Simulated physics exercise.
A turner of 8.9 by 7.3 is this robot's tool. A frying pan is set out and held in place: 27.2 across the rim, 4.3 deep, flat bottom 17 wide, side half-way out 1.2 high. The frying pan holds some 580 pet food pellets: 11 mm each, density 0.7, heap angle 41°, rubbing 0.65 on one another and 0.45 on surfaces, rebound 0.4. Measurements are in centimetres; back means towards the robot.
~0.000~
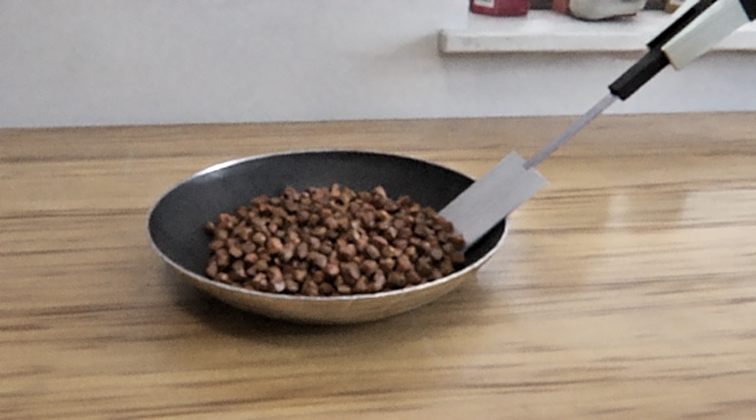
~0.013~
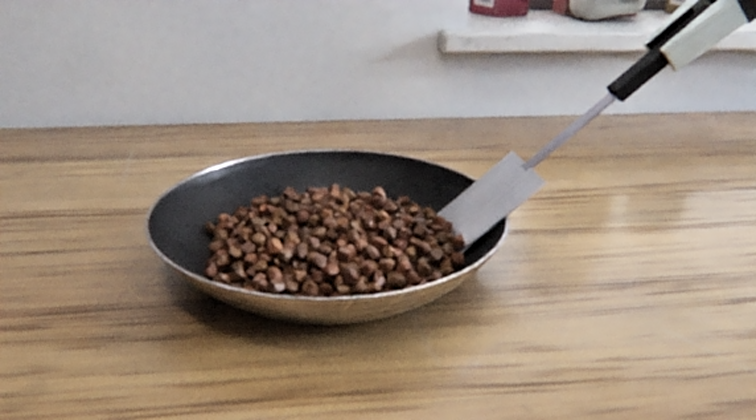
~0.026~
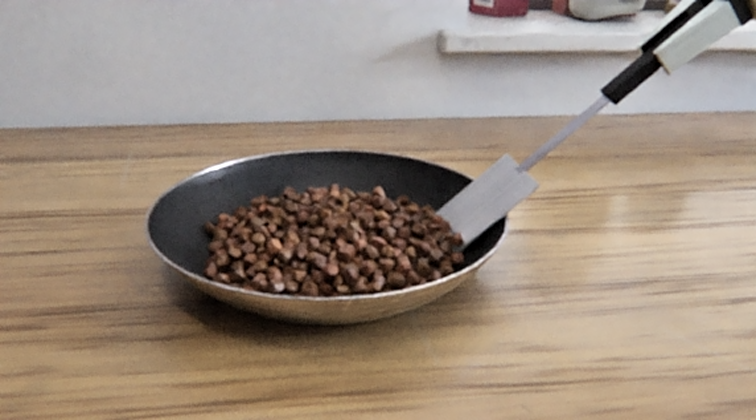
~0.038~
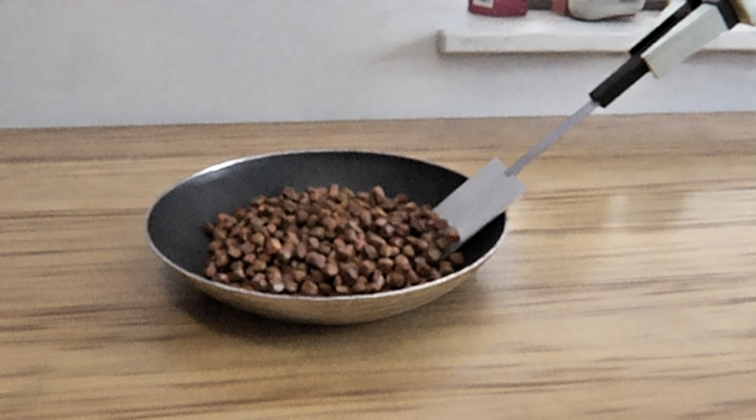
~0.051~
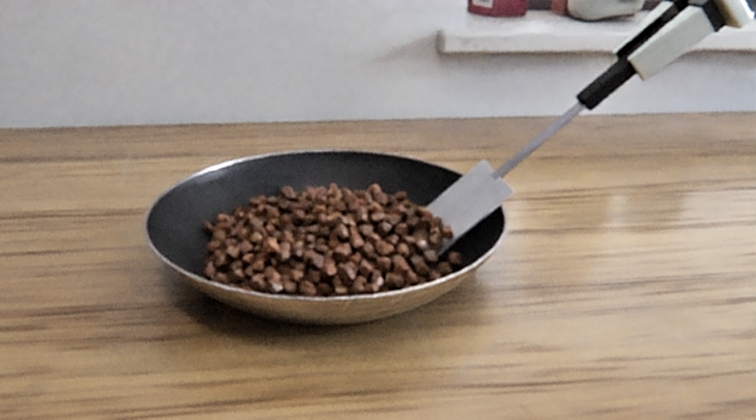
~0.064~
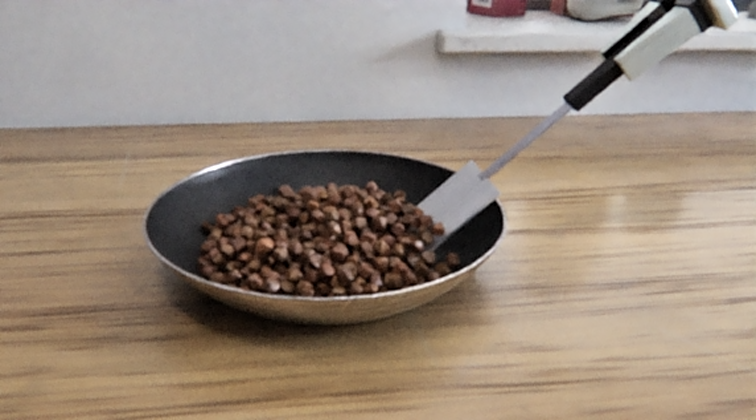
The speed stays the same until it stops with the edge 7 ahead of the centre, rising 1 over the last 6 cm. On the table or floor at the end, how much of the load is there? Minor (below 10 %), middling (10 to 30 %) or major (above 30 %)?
Minor.
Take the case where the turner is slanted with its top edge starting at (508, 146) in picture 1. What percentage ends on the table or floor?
About 10%.
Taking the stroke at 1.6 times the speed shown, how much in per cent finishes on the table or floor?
Roughly 15 per cent.
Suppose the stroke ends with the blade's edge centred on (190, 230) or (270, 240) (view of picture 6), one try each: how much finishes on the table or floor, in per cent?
Try 1: Approx. 30 %; try 2: Approx. 0 %.
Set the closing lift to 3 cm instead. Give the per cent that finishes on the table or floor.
Close to 5 in a hundred.
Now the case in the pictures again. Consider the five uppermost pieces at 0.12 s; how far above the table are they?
Around 5 cm above the table.
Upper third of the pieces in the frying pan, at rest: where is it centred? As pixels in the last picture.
Close to pixel (209, 217).
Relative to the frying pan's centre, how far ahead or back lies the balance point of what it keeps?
The balance point is about 5.0 cm ahead.
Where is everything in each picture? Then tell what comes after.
In the first picture, turner top edge at (530, 166), sloping 42°; upper third of the load around (334, 228), from x 210 to 460, top at y 190; 576 in the frying pan.
In the second picture, turner top edge at (529, 166), sloping 42°; upper third of the load around (334, 228), from x 210 to 460, top at y 190.
In the third picture, turner top edge at (523, 169), sloping 42°; upper third of the load around (334, 228), from x 210 to 455, top at y 190.
In the fourth picture, turner top edge at (511, 173), sloping 42°; upper third of the load around (338, 226), from x 210 to 455, top at y 190.
In the fifth picture, turner top edge at (498, 175), sloping 42°; upper third of the load around (337, 224), from x 210 to 455, top at y 190.
In the sixth picture, turner top edge at (486, 176), sloping 42°; upper third of the load around (332, 222), from x 205 to 455, top at y 190; 576 in the frying pan.
By 0.12 s, sloping 42°, highest piece 6 above the table; 576 in the frying pan.
By 0.18 s, sloping 42°, highest piece 6 above the table; 576 in the frying pan.
By 0.41 s, sloping 42°, highest piece 6 above the table; 560 in the frying pan, 15 on the table or floor, 1 on the blade or in flight.
By 1.46 s, sloping 42°, highest piece 6 above the table; 559 in the frying pan, 17 on the table or floor.
Final count, 559 in the frying pan, 17 on the table or floor. That is 3 % on the table or floor.
